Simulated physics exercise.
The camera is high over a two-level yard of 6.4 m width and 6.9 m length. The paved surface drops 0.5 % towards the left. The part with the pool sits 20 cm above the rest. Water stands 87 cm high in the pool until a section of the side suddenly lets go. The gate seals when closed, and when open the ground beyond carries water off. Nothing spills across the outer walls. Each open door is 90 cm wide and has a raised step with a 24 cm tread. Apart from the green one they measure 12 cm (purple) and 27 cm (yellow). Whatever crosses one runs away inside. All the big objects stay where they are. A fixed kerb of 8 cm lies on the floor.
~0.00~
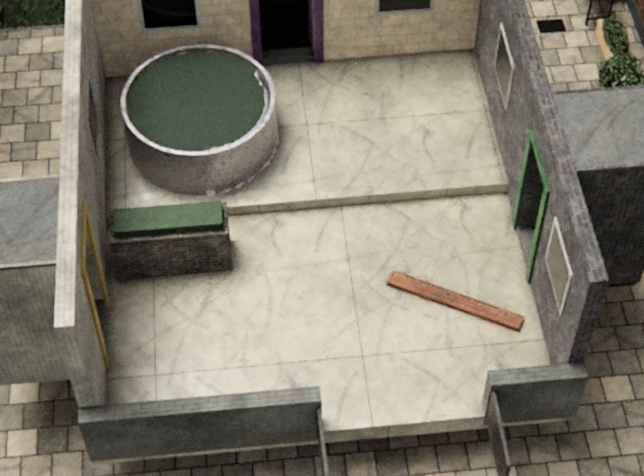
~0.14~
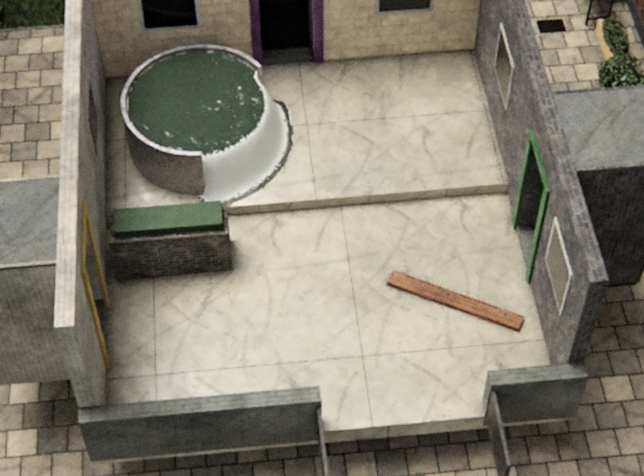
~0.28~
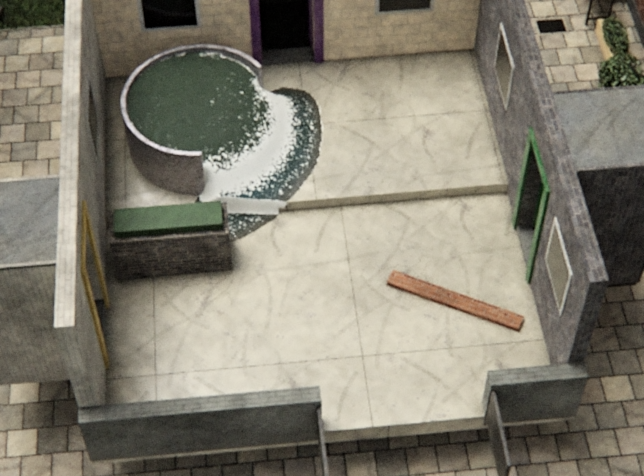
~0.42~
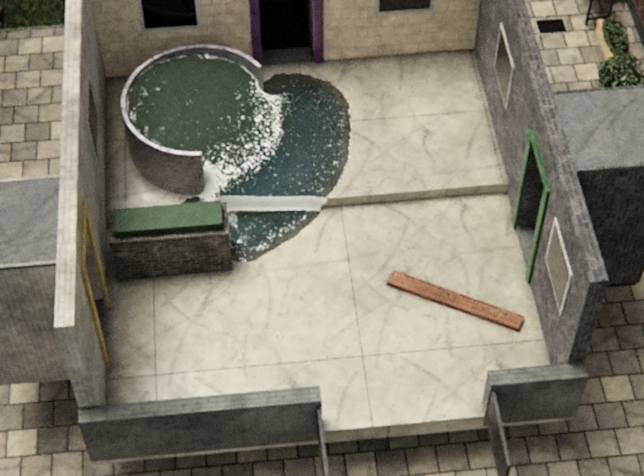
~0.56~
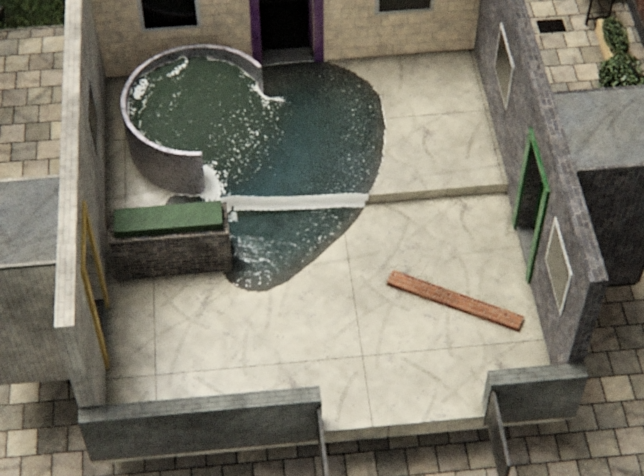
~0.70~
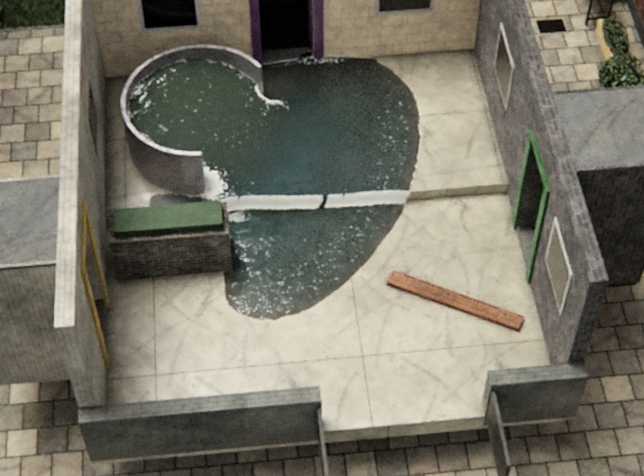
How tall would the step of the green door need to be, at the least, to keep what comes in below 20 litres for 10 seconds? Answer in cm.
Close to 19 cm is just enough.
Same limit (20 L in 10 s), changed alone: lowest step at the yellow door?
Roughly 8.5 cm at yellow.
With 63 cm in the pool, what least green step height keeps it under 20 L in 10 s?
Then roughly 14.0 cm.
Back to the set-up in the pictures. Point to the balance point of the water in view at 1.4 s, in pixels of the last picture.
Around (285, 165).
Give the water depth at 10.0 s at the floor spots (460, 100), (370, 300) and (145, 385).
Roughly 3, 5 and 12 cm, in turn.
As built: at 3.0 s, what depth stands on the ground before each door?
In cm: Purple 1, yellow 2, green 19.
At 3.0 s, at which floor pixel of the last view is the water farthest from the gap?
At about (552, 394).
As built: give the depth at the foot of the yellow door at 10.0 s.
Roughly 11.0 cm deep.
After 1.4 s water covers 70 % of the floor, deepest (38 cm) near (470, 51); 11 cm at the green door, 0 litres in over its 8 cm step.
After 3.0 s water covers 80 % of the floor, deepest (38 cm) near (544, 362); 19 cm at the green door, 80 litres in over its 8 cm step.
After 10.0 s water covers 95 % of the floor, deepest (18 cm) near (108, 234); 9 cm at the green door, 172 litres in over its 8 cm step.
At the green door as built, the water arrived by 1.4 s and peaked near 24 cm at 2.0 s.
Run again over the same 10 s with other heights there, 34 litres in over 17 cm, 7 litres over 23 cm. The limit of 20 litres is kept from about 19 cm up.
